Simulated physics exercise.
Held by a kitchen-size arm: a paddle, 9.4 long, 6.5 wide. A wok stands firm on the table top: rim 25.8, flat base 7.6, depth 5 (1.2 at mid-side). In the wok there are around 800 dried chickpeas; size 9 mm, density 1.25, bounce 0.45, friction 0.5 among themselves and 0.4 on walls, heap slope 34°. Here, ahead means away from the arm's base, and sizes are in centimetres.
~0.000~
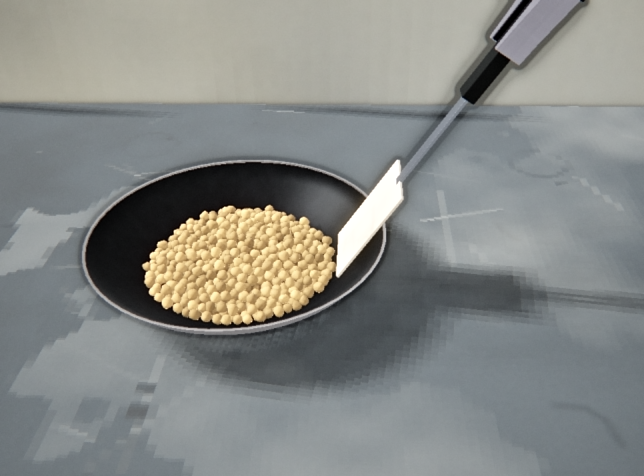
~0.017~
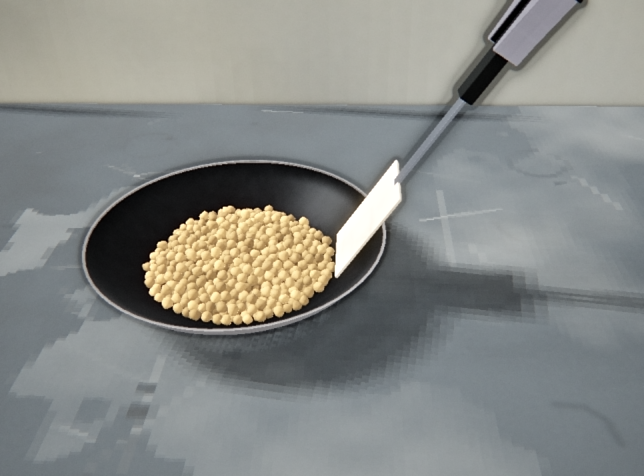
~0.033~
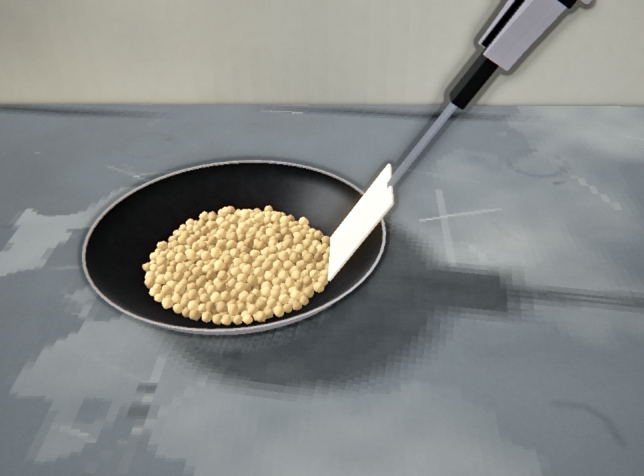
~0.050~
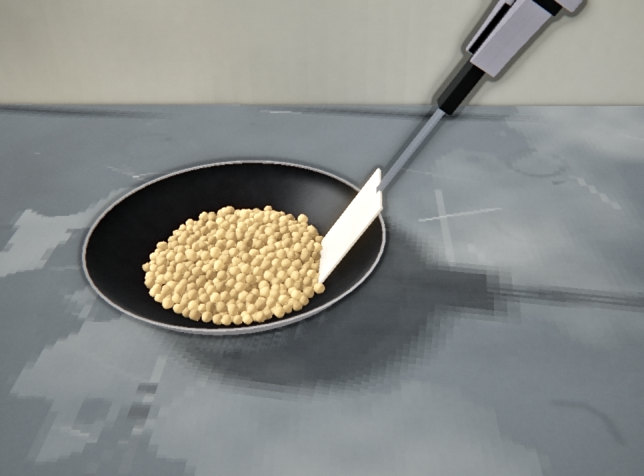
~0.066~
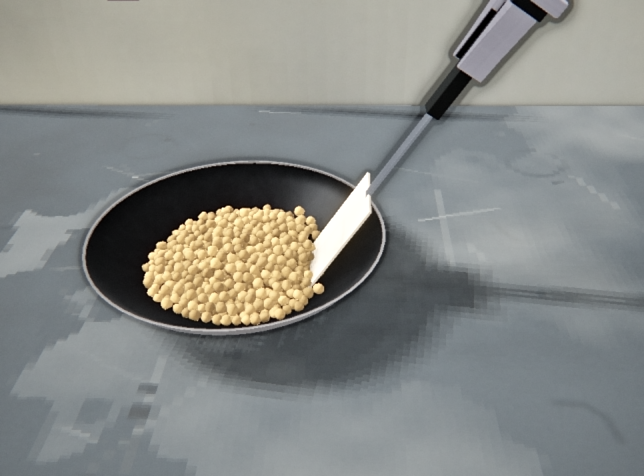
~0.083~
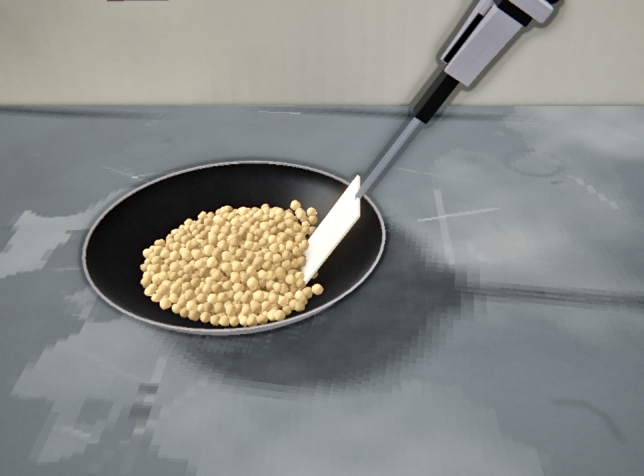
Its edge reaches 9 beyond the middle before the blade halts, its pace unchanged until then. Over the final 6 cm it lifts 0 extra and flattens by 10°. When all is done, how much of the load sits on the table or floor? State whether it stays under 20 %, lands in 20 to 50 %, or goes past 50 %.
It stays under 20 %.
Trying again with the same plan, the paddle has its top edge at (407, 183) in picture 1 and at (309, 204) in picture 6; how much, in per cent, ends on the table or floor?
Close to 40 in a hundred.
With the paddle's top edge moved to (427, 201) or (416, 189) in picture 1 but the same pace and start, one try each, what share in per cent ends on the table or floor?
Roughly 10% and 10%.
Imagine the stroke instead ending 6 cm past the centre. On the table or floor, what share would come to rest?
With that change, I'd expect about 0 per cent.
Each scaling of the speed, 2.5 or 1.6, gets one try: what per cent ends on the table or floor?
About 40 and 25 per cent.
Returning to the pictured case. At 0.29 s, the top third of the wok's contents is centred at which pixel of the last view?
It is centred at about (153, 239).
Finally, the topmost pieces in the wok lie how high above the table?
Roughly 6.5 centimetres.
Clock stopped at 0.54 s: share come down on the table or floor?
Around 15 percent.
By 0.19 s, sloping 57°, highest piece 5 above the table; 796 in the wok.
By 0.29 s, sloping 53°, highest piece 6 above the table; 796 in the wok.
By 0.54 s, sloping 47°, highest piece 6 above the table; 685 in the wok, 102 on the table or floor, 9 on the blade or in flight.
By 1.59 s, sloping 47°, highest piece 6 above the table; 683 in the wok, 113 on the table or floor.
Final count, 683 in the wok, 113 on the table or floor. That is 14 % on the table or floor.
